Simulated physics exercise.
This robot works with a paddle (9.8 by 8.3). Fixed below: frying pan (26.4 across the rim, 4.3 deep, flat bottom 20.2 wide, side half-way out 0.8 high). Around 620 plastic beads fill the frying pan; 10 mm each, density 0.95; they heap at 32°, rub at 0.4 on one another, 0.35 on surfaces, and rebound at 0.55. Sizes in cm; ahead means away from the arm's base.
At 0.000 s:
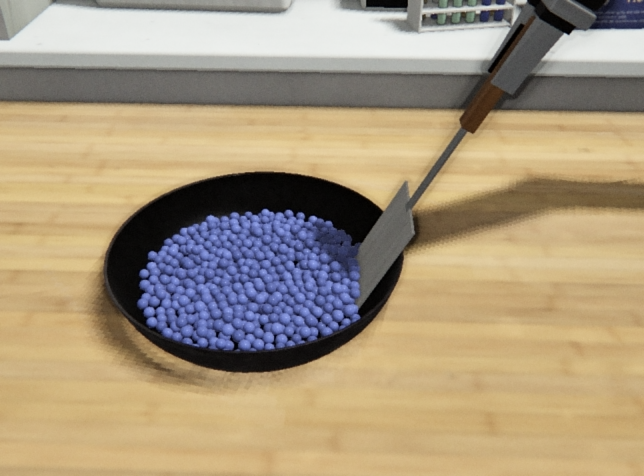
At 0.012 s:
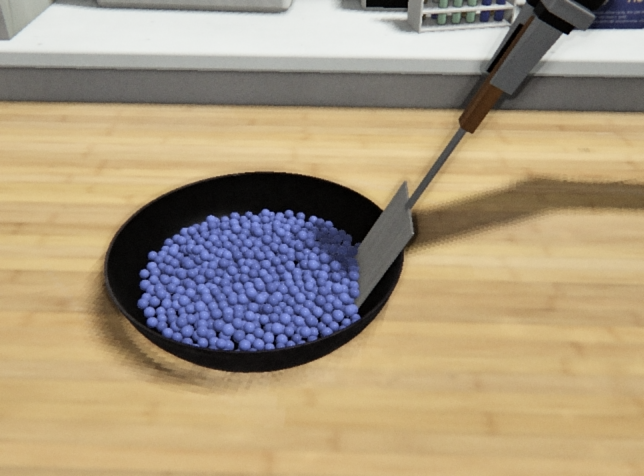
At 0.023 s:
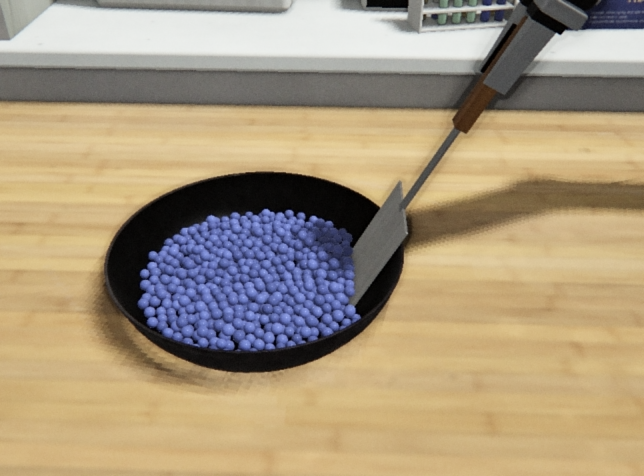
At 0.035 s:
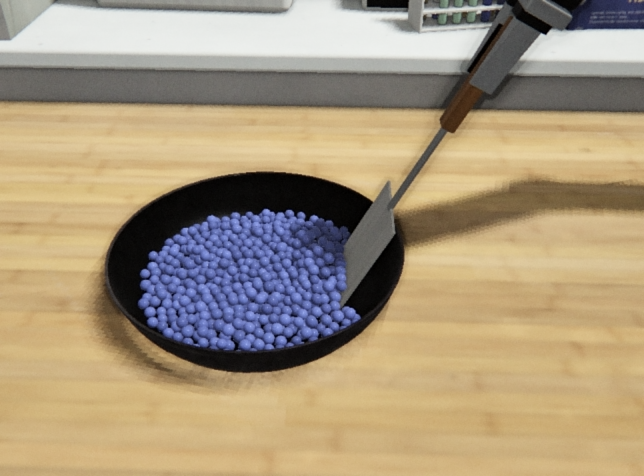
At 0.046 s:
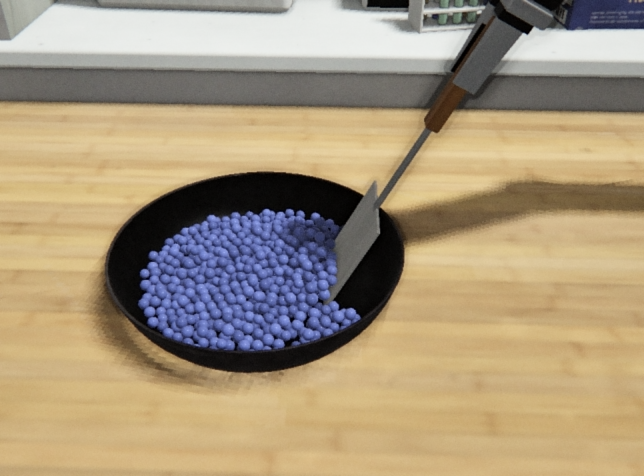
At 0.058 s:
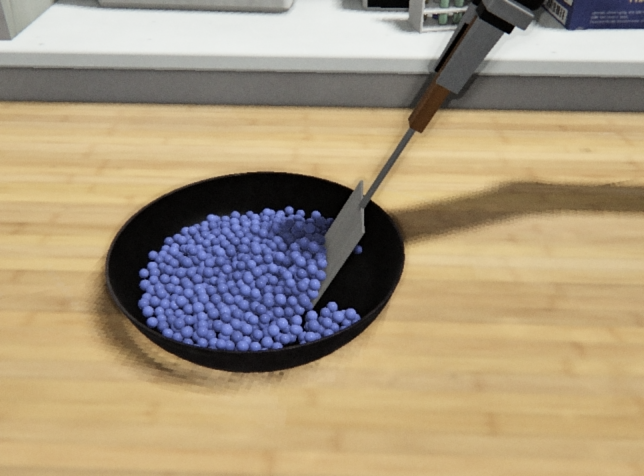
A robot arm slides a paddle left through blue beads in a black frying pan.
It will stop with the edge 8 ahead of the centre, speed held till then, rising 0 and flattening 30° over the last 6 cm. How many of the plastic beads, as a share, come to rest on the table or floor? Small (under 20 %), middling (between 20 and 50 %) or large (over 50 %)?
Share on the table or floor: Small (under 20 %).
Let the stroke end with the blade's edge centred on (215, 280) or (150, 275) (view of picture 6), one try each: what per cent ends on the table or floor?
About 0 and 15 per cent.
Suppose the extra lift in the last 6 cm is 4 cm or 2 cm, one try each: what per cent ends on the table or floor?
About 15 and 5 per cent.
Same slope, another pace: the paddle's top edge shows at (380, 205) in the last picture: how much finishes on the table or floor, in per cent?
Some 0 per cent.
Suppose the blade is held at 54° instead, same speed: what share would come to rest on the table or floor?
In that case some 5 per cent.
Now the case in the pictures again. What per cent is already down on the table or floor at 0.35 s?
Some 5 per cent.
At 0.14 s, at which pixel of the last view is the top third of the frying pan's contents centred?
At about (216, 262).
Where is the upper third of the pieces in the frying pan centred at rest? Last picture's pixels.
Near (155, 264).
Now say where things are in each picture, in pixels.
The first frame shows paddle top edge at (410, 205), sloping 63°; upper third of the load around (265, 267), from x 145 to 360, top at y 215; 616 in the frying pan.
The second frame shows paddle top edge at (409, 205), sloping 63°; upper third of the load around (265, 267), from x 145 to 360, top at y 215.
The third frame shows paddle top edge at (404, 205), sloping 63°; upper third of the load around (266, 266), from x 145 to 360, top at y 215.
The fourth frame shows paddle top edge at (392, 205), sloping 63°; upper third of the load around (269, 266), from x 145 to 360, top at y 215.
The fifth frame shows paddle top edge at (377, 205), sloping 63°; upper third of the load around (270, 266), from x 145 to 360, top at y 215.
The sixth frame shows paddle top edge at (363, 205), sloping 63°; upper third of the load around (271, 265), from x 145 to 355, top at y 210; 616 in the frying pan.
After 0.10 s, sloping 63°, highest piece 7 above the table; 616 in the frying pan.
After 0.14 s, sloping 55°, highest piece 8 above the table; 616 in the frying pan.
After 0.35 s, sloping 33°, highest piece 5 above the table; 592 in the frying pan, 20 on the table or floor, 4 on the blade or in flight.
After 1.40 s, sloping 33°, highest piece 5 above the table; 592 in the frying pan, 24 on the table or floor.
At rest, 592 in the frying pan, 24 on the table or floor. That is 4 % on the table or floor.
